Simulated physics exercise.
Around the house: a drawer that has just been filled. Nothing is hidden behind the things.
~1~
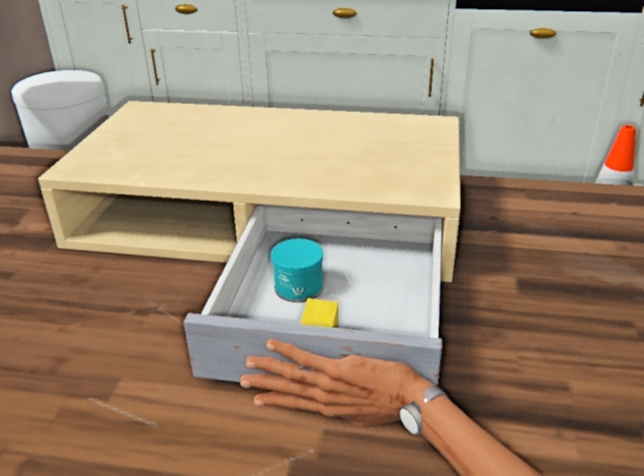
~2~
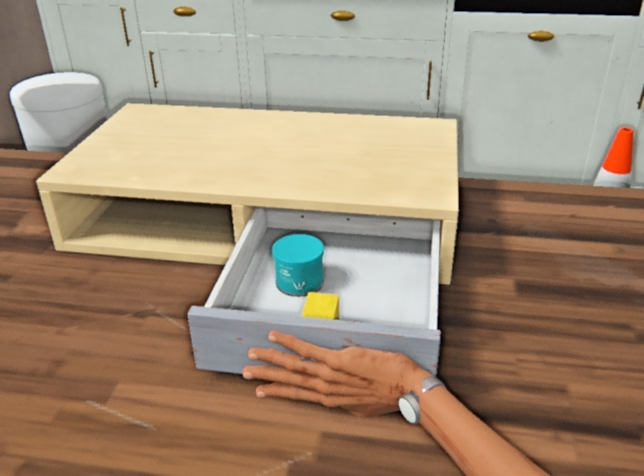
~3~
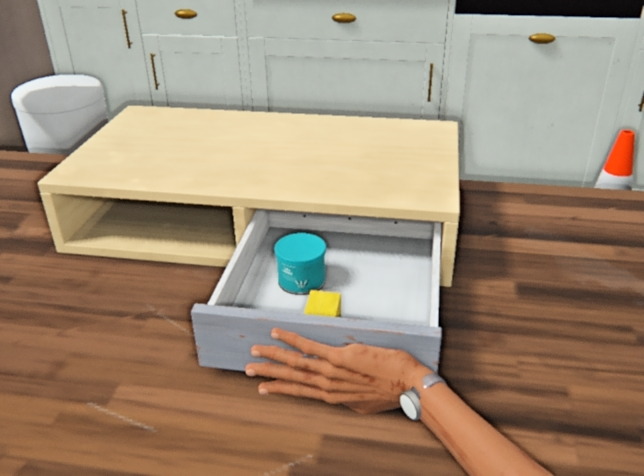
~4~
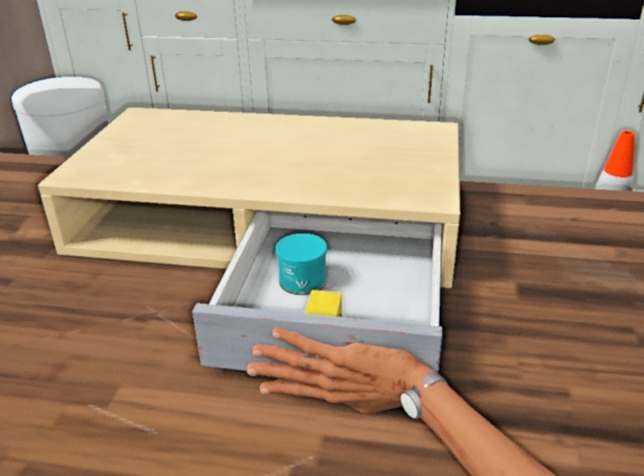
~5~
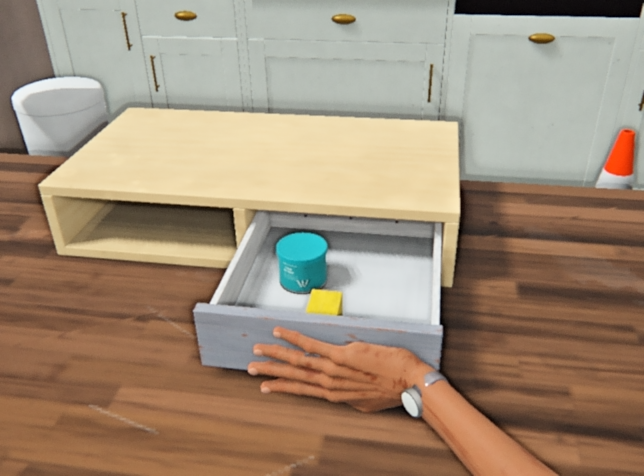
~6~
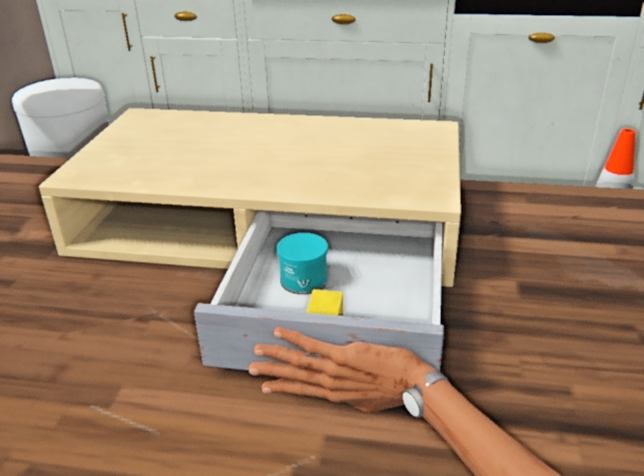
At the start, a hand wearing a watch rests against the grey front of a wide-open drawer holding a turquoise tin and a yellow block, in a pale wooden chest. The drawer shifts very slightly inward with the hand, then both stay practically still, the drawer still wide open.
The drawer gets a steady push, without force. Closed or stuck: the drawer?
Here the drawer goes all the way in.
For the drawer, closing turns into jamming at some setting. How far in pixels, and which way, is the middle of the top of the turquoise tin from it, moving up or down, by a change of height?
A shift of 12 pixels, going up.
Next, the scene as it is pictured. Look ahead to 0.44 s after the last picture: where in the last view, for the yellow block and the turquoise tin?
The yellow block at (333, 289), the turquoise tin at (312, 237).
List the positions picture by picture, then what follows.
In the first frame, drawer (331, 282) wide open; turquoise tin (298, 270).
In the second frame, drawer (331, 277) wide open; yellow block (319, 327).
In the third frame, drawer (333, 276) wide open; chest (268, 184).
In the fourth frame, drawer (334, 275) wide open; turquoise tin (302, 264).
In the fifth frame, drawer (335, 275) wide open; yellow block (323, 324).
In the sixth frame, drawer (335, 275) wide open; chest (268, 186).
Then, 0.44 s after the last picture, drawer about half in.
Then, 0.76 s after the last picture, drawer nearly in.
At rest, the drawer closes.
